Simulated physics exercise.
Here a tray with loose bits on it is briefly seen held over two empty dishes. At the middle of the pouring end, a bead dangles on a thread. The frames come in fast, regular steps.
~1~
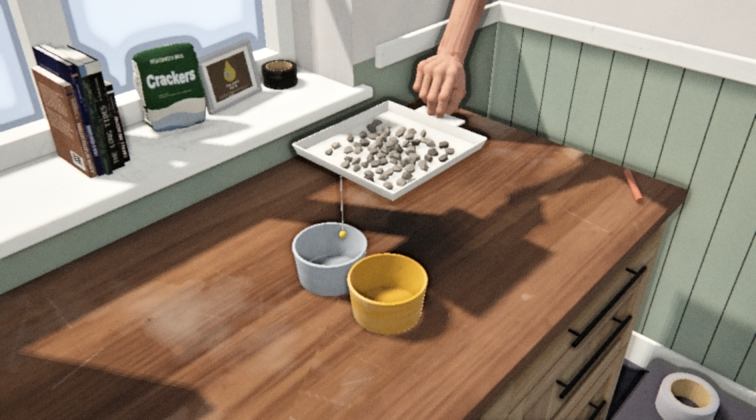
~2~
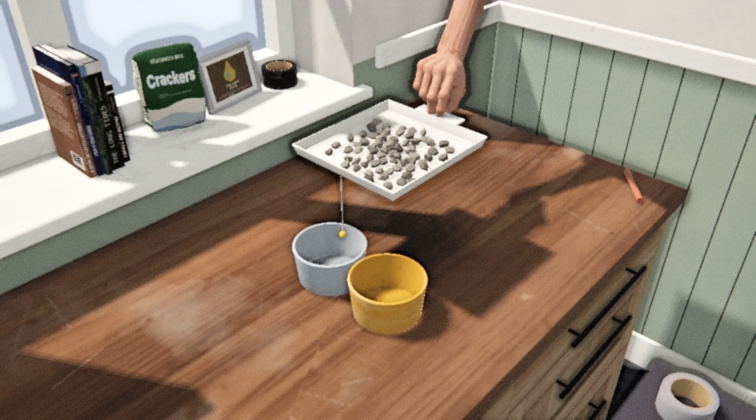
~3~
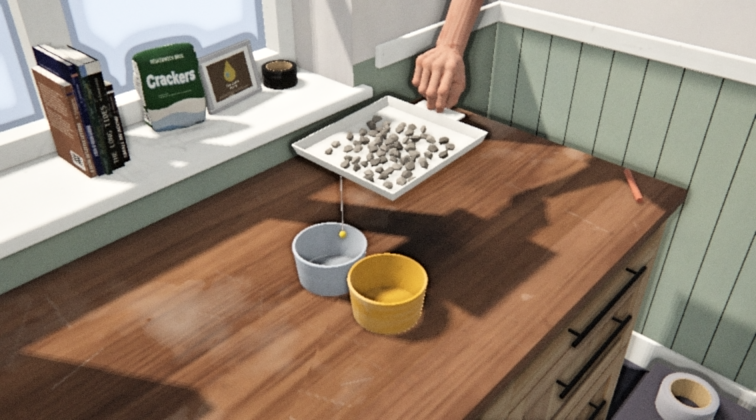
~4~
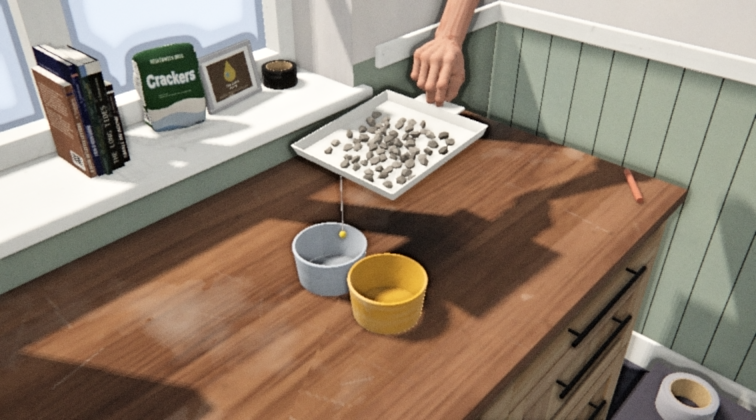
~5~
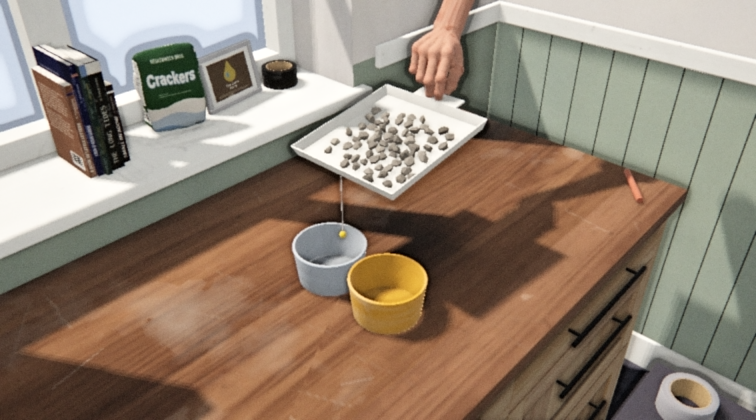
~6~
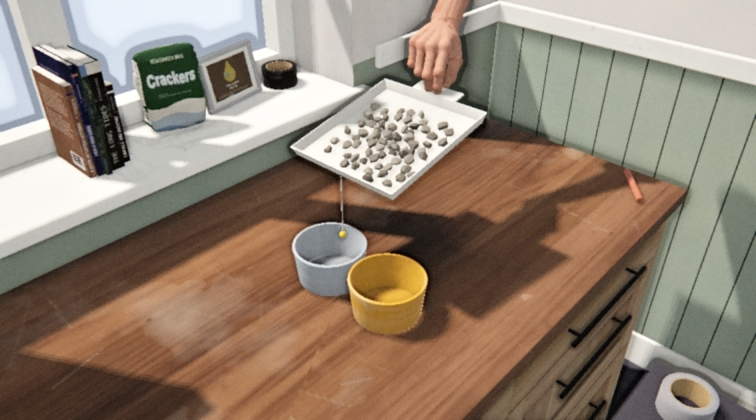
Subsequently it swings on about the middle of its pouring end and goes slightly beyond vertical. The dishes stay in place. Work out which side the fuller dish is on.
It is on the left.
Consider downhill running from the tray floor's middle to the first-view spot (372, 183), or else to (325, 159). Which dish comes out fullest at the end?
Try 1: The right-side dish; try 2: The left-side dish.
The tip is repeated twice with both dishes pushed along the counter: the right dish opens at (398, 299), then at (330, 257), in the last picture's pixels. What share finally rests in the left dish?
It works out to 60 percent and then 20 percent.
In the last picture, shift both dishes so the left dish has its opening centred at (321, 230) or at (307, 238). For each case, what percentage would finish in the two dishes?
First 30 %, then 80 %.
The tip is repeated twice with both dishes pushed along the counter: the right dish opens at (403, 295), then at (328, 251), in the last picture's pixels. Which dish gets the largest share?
First try: The leftmost dish; second try: The rightmost dish.
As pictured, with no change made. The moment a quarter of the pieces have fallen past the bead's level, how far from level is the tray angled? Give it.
At roughly 95°.
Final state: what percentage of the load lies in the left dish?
I'd estimate near 40 per cent.
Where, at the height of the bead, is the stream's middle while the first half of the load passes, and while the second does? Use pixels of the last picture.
Roughly at (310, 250) first, and then at (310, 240).
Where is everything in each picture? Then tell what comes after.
In the first frame, corners of the pouring end near (297, 144) and (393, 190), level; middle of the load near (385, 152), bits of gravel; left dish near (304, 273); right dish near (361, 310); bead on its thread near (343, 235).
In the second frame, corners of the pouring end near (297, 144) and (393, 190), level; middle of the load near (385, 151).
In the third frame, corners of the pouring end near (297, 144) and (393, 190), tipped barely, level across its low end; middle of the load near (385, 149).
In the fourth frame, corners of the pouring end near (297, 145) and (392, 190), tipped a little, level across its low end; middle of the load near (384, 147).
In the fifth frame, corners of the pouring end near (296, 145) and (392, 190), tipped a little, level across its low end; middle of the load near (384, 145).
In the sixth frame, corners of the pouring end near (296, 146) and (391, 190), tipped a little, level across its low end; middle of the load near (383, 142); left dish near (304, 273); right dish near (361, 310).
Shortly afterwards, tray tipped steeply; the whole lot on the tray.
Next, tray tipped right over; near half on the tray; a little in the left dish; a little outside both; near a third in the air.
Some moments later, tray tipped past a quarter turn; a little in the right dish; near half in the left dish; near half outside both.
In the end, tray tipped past a quarter turn; a little in the right dish; near half in the left dish; near half outside both.
